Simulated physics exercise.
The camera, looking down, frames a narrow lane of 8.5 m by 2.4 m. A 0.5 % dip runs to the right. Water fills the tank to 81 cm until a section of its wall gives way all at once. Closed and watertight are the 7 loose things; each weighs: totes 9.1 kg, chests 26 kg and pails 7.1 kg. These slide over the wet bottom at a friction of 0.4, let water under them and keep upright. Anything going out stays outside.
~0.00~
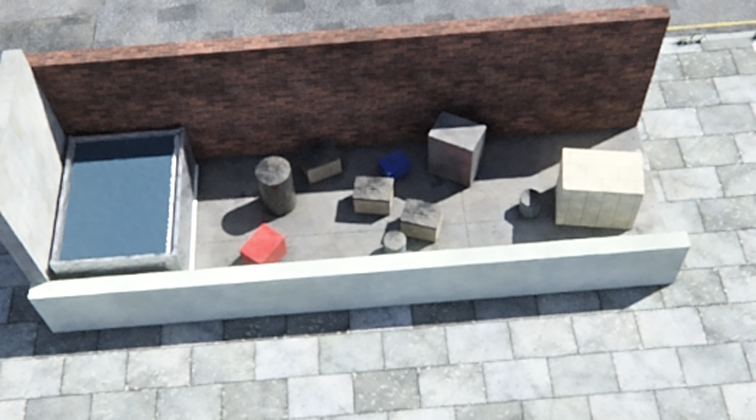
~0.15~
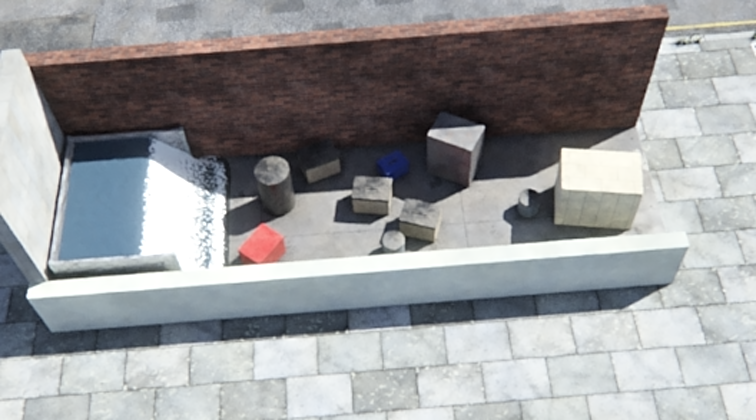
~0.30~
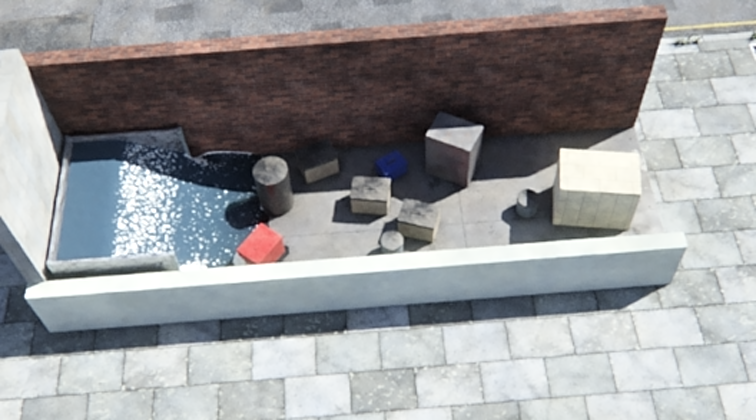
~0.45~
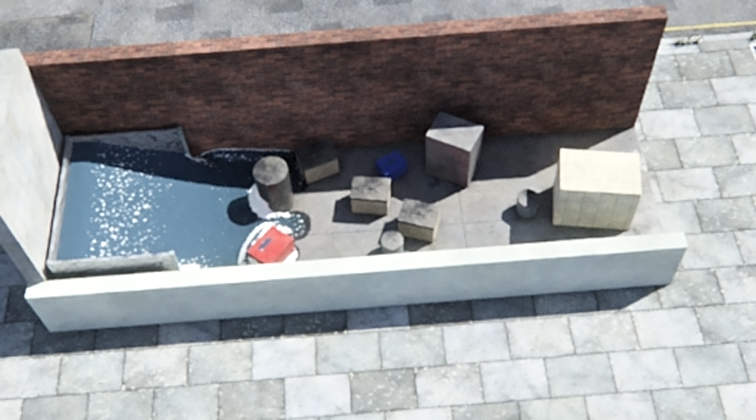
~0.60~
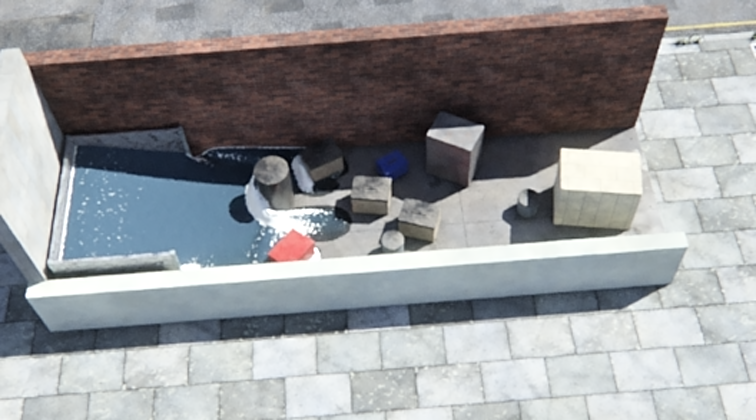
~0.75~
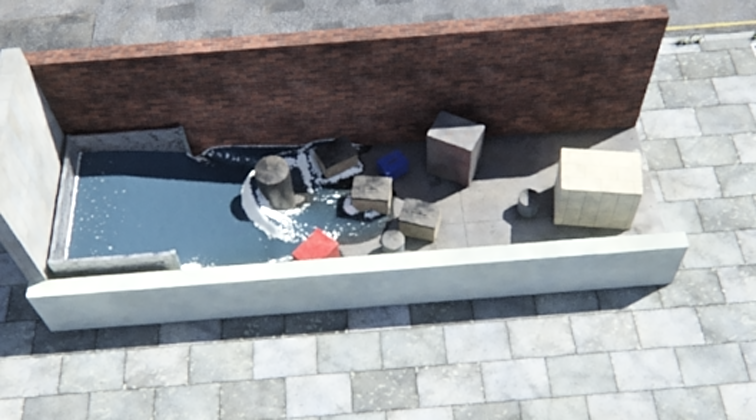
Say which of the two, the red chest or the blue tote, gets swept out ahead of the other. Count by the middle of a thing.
Red.
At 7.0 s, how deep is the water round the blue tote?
The depth there is around 11 cm.
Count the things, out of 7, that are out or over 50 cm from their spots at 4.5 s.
7.
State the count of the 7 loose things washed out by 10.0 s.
Count at that moment: 5.
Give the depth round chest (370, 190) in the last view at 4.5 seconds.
12 cm.
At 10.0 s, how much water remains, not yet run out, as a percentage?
Remaining: Approx. 56 per cent.
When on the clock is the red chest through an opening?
Close to 2.5 s, I'd say.
After 2.0 s the red chest is near (567, 232), 4.3 m from its start, afloat; the blue tote is near (425, 166), 0.5 m from its start, afloat; 0 of 7 are out; 4 afloat.
After 4.5 s the red chest has gone out (at 2.5 s); the blue tote is near (506, 166), 1.7 m from its start, afloat; 3 of 7 are out; 2 afloat.
After 7.0 s the red chest has gone out (at 2.5 s); the blue tote is near (522, 161), 2.0 m from its start, afloat; 5 of 7 are out; 1 afloat.
After 10.0 s the red chest has gone out (at 2.5 s); the blue tote is near (598, 128), 3.2 m from its start, afloat; 5 of 7 are out; 1 afloat.
